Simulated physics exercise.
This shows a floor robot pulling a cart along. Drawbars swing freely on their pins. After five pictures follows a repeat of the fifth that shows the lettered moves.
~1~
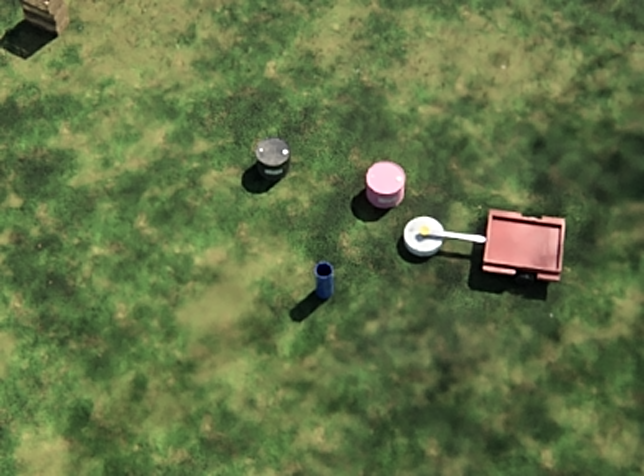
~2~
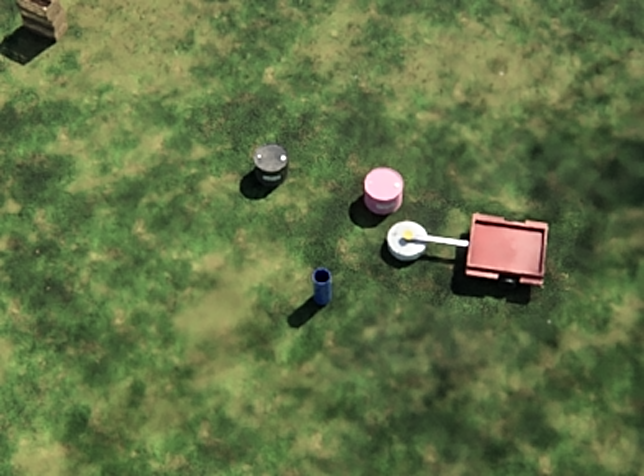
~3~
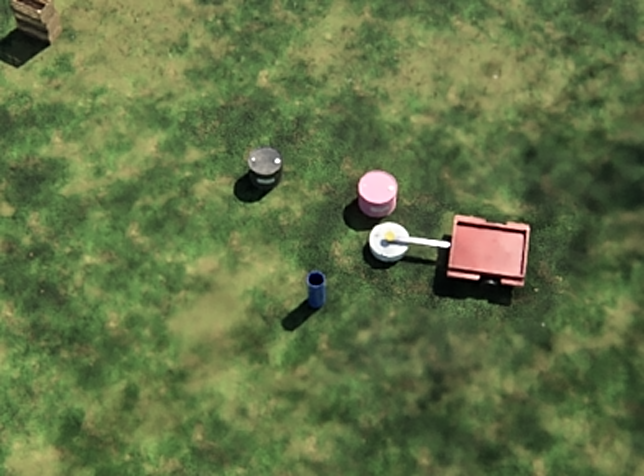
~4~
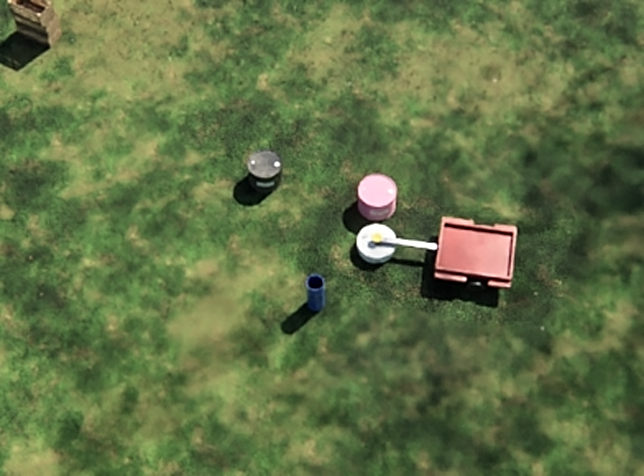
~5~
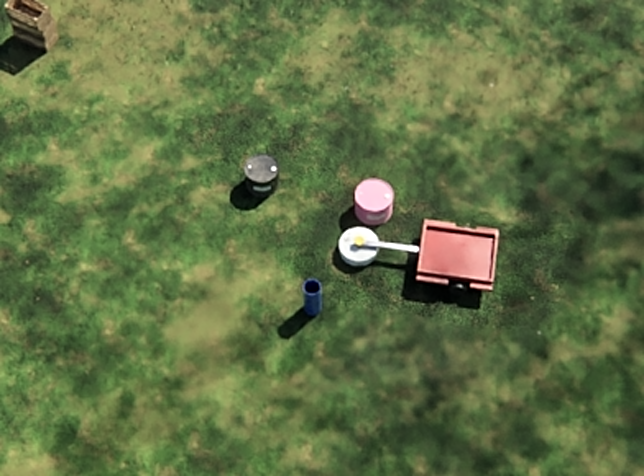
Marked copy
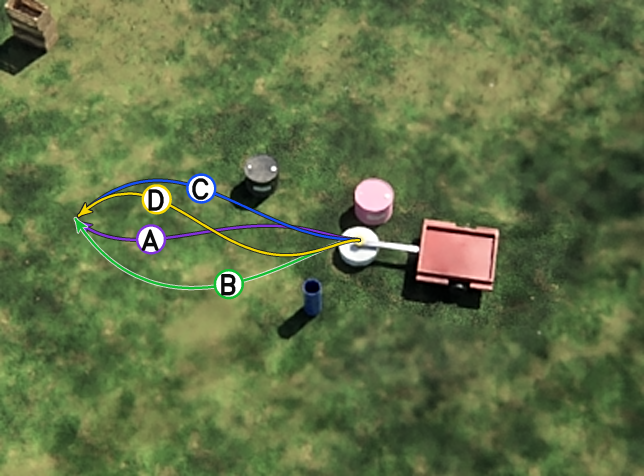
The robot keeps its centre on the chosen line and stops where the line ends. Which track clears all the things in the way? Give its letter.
D is the clean one.
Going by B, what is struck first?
First the blue post.
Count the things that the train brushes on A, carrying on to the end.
It touches one.
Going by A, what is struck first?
The pink tub.
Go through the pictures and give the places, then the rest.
Robot (424, 235); red cart (524, 244); pink tub (385, 193), in the first frame.
Robot (407, 239); red cart (507, 248); blue post (323, 297), in the second frame.
Robot (389, 241); red cart (489, 250); black tub (267, 175), in the third frame.
Robot (377, 242); red cart (476, 251); pink tub (377, 205), in the fourth frame.
Robot (359, 245); red cart (458, 254); blue post (313, 308); pink tub (373, 210); black tub (263, 183), in the fifth frame.
On the copy, A from (359, 240) via (216, 230) to (79, 222); B from (359, 240) via (207, 287) to (76, 219); C from (359, 240) via (214, 193) to (79, 216); D from (359, 240) via (209, 228) to (79, 216).
On D. First, robot (251, 254), cart (350, 252).
Then, robot (160, 206), cart (248, 230).
Finally, robot (77, 224), cart (173, 215); nothing has been touched.
By contrast, A meets the pink tub; B meets the blue post; C meets the pink tub and black tub.
